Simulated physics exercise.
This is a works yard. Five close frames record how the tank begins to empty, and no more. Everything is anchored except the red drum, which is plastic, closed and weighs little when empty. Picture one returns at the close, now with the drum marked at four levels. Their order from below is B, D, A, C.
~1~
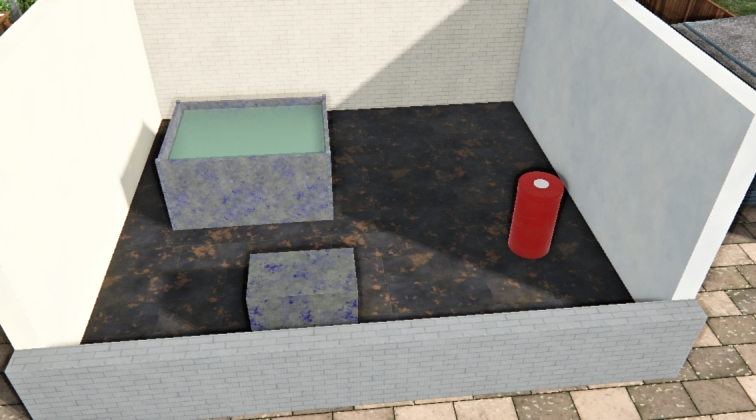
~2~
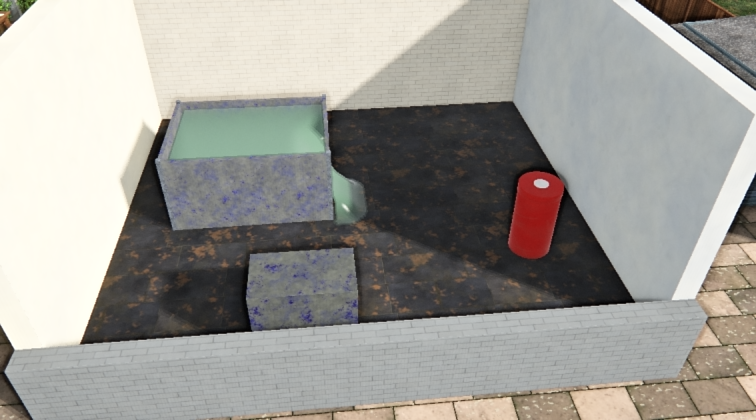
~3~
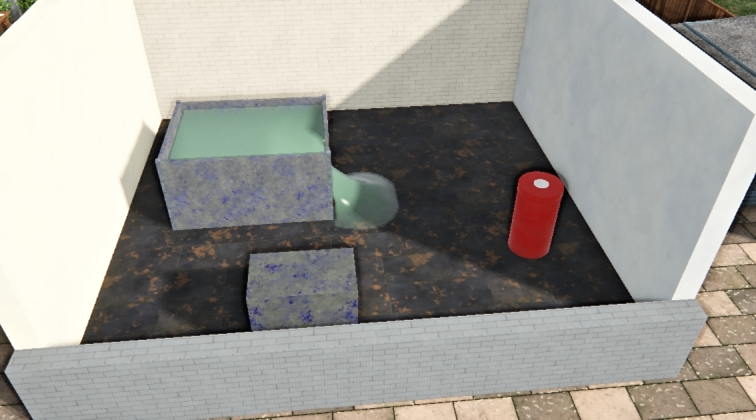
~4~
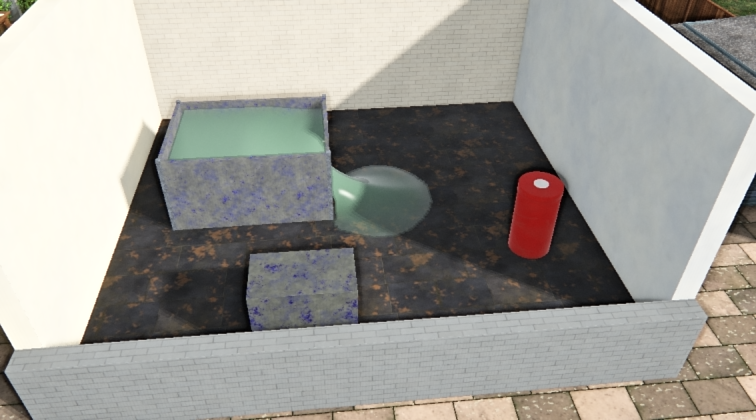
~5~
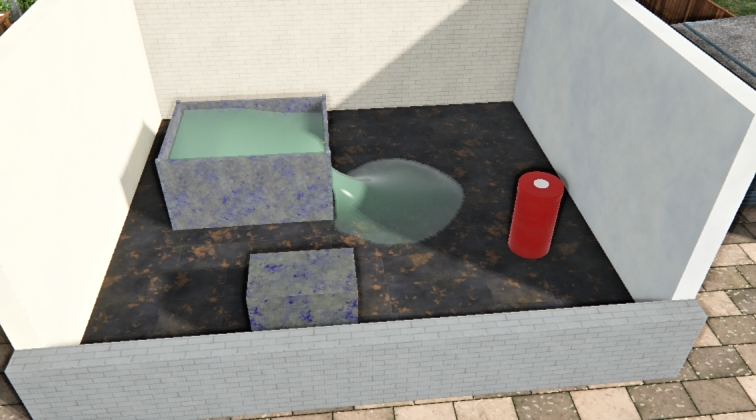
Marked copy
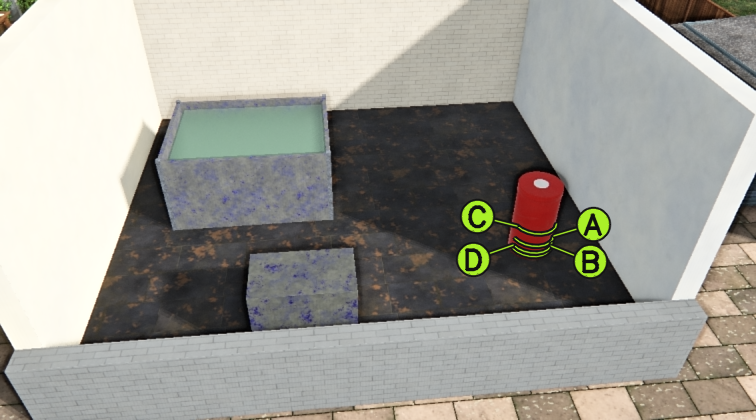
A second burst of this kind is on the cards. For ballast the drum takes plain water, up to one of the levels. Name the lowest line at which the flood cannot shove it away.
The limit is C.
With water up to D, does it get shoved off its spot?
Yes, that goes wrong.
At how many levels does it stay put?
One of them.
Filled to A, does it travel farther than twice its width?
No.
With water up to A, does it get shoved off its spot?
Yes, that goes wrong.
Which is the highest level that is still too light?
That is level A.
On the marked copy, A at (538, 246); B at (536, 256); C at (541, 234); D at (537, 253); from the bottom up B, D, A, C.
With A, it is pushed about its own width away.
With B, it is pushed about 7 times its own width away.
With C, it does not move.
With D, it is pushed about 5 times its own width away.
